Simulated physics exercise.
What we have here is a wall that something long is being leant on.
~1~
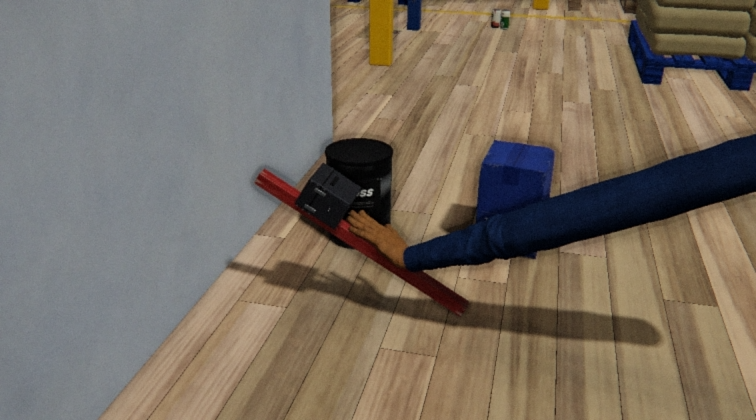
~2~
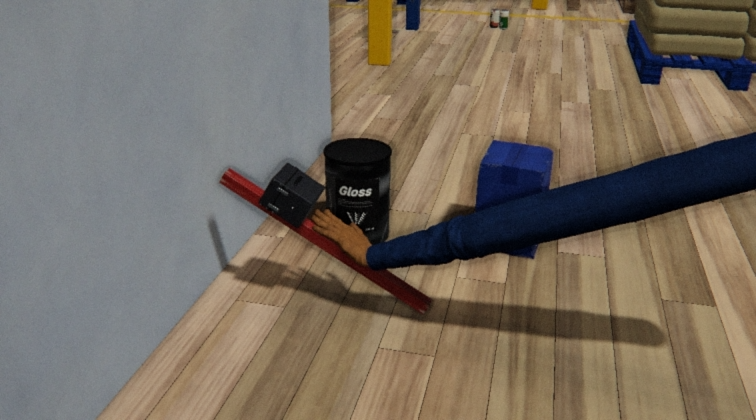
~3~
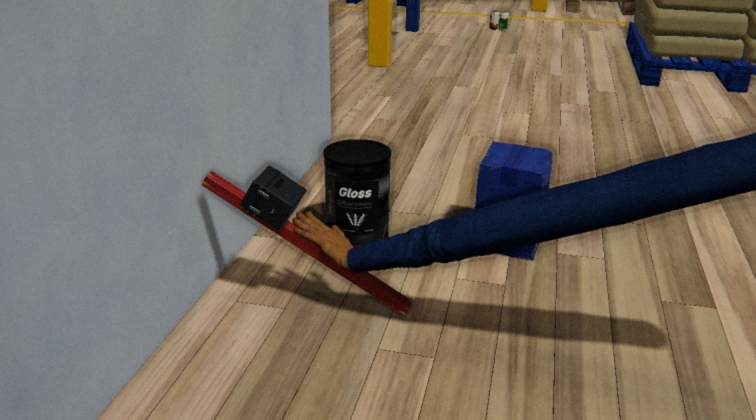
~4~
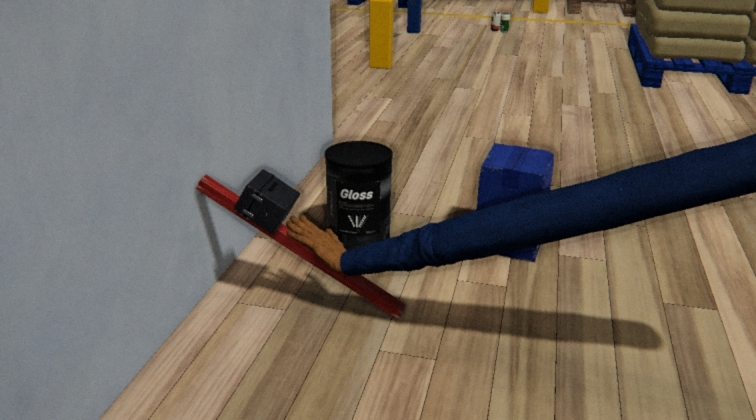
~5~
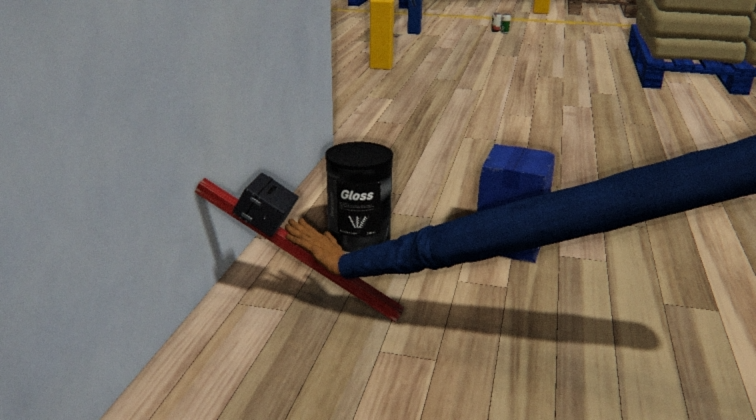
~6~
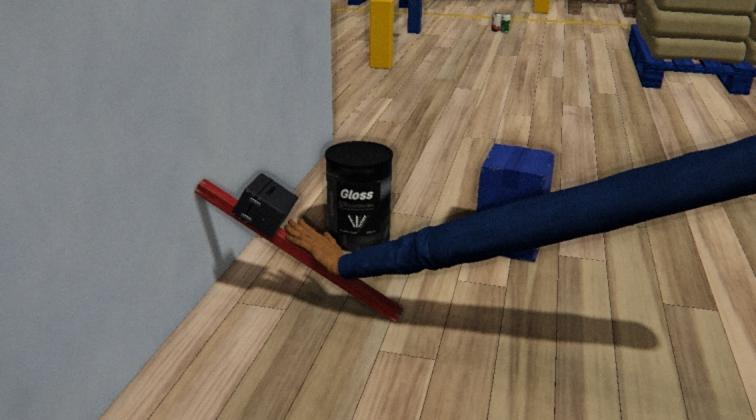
In the video, a hand on a long blue-sleeved arm moves a slanted red pole with a dark box on it leftward past a black pail until it leans on the wall, then keeps holding it there, nearly motionless.
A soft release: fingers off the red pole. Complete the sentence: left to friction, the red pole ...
It skids away.
Then, 0.30 s later than the last frame, red pole leaning 20° more than when let go near (315, 286).
Then, 0.40 s later than the last frame, red pole leaning 30° more than when let go near (320, 299).
When it is over, moved from the start, red pole; the other 2 as before. End places, in pixels of the last picture, red pole near (320, 303). The pole gives way.
